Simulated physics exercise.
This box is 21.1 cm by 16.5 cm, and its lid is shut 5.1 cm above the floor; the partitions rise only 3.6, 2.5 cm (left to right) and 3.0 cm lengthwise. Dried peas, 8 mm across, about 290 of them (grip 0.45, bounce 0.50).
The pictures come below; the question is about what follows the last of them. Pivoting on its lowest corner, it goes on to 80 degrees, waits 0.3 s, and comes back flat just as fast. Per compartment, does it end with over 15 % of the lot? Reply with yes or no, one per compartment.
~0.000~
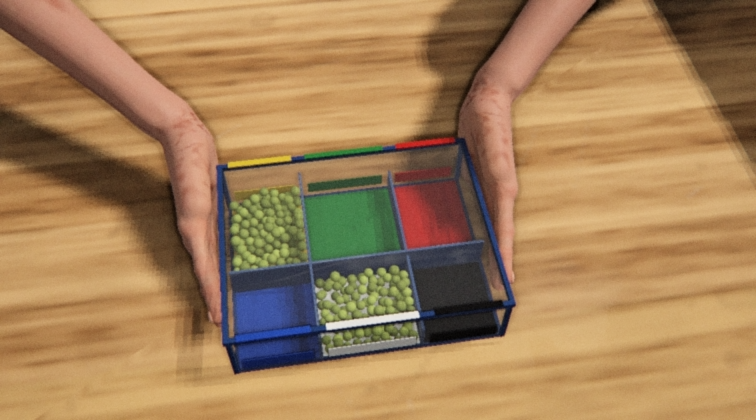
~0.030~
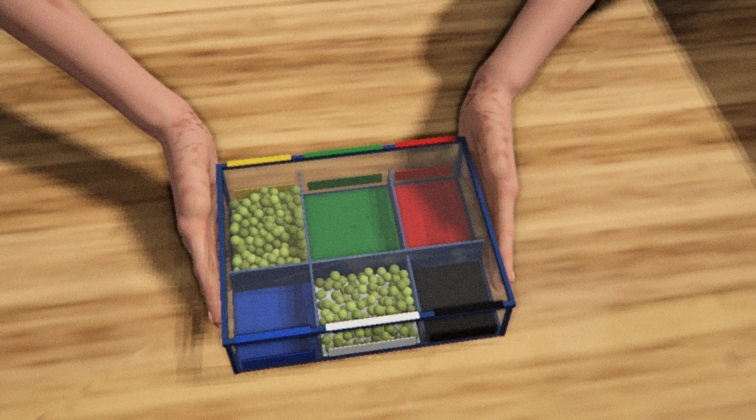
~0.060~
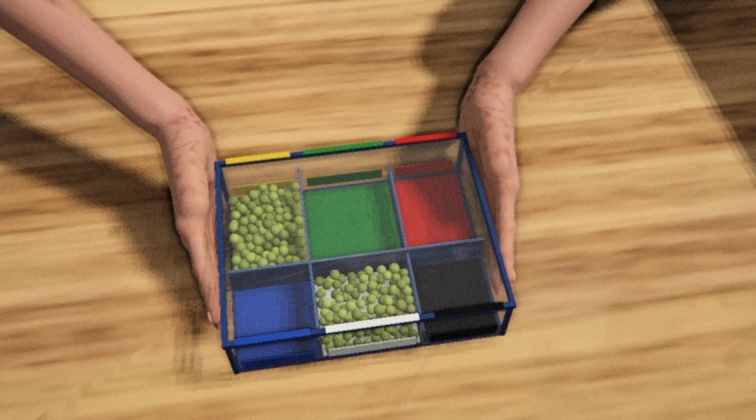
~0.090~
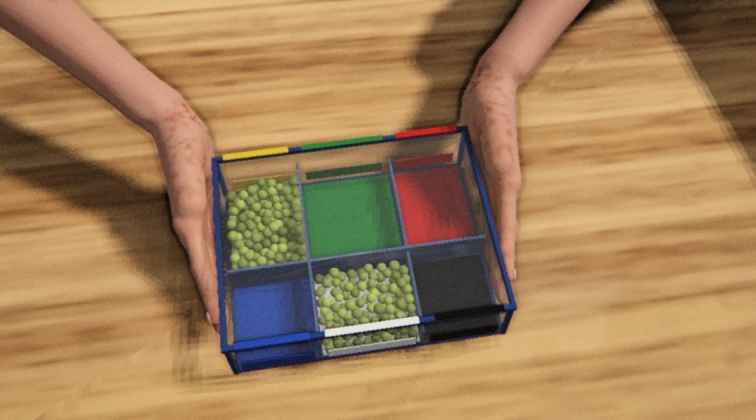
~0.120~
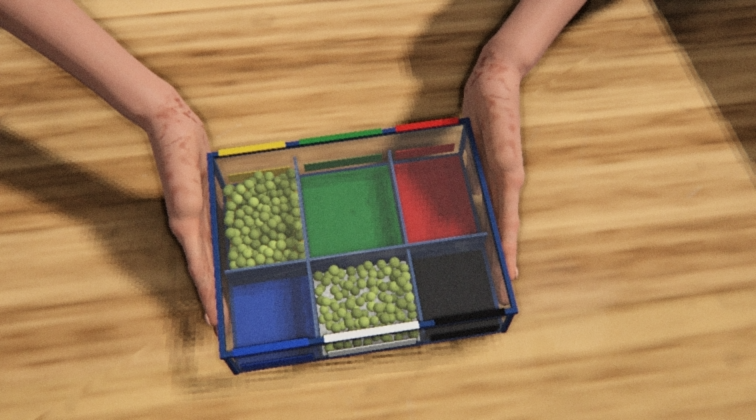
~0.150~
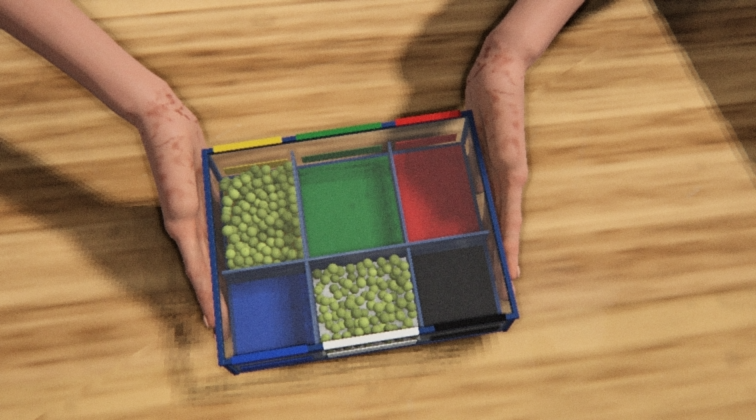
Red no, blue yes, green no, yellow yes, white yes, black no.
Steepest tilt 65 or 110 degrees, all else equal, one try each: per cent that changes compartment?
About 20 and 55 per cent.
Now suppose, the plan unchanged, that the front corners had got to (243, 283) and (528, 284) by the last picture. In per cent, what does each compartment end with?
In per cent, the final split is red 25, blue 0, green 0, yellow 50, white 15, black 5.
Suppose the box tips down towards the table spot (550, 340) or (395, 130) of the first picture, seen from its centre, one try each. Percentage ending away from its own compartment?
Some 40 and 25 per cent.
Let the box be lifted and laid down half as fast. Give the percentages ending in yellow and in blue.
Yellow 35 %, blue 30 %.
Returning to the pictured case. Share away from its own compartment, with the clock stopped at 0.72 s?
At that time I'd say around 30 per cent.
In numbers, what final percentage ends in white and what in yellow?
White: 35; yellow: 30.
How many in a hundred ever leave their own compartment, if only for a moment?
35 per cent or so.
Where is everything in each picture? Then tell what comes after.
Box tilt 0 degrees, front corners at (228, 340) and (509, 302); yellow 60 %, white 40 %, in the first frame.
Box tilt 1 degrees, front corners at (228, 341) and (510, 302), in the second frame.
Box tilt 3 degrees, front corners at (227, 343) and (510, 303), in the third frame.
Box tilt 6 degrees, front corners at (227, 347) and (511, 305), lowest corner left front, in the fourth frame.
Box tilt 11 degrees, front corners at (226, 353) and (512, 309), lowest corner left front, in the fifth frame.
Box tilt 17 degrees, front corners at (224, 360) and (513, 314), lowest corner left front; yellow 60 %, white 40 %. Its pace works out near 185 degrees a second, in the sixth frame.
After 0.72 s, tilt 80 degrees; blue 30 %, yellow 35 %, white 35 %.
After 1.09 s, tilt 48 degrees; blue 35 %, yellow 30 %, white 35 %.
After 1.56 s, tilt 0 degrees; blue 35 %, yellow 30 %, white 35 %.
In the end, at 2.1 s, red 0 %, blue 35 %, green 0 %, yellow 30 %, white 35 %, black 0 %.
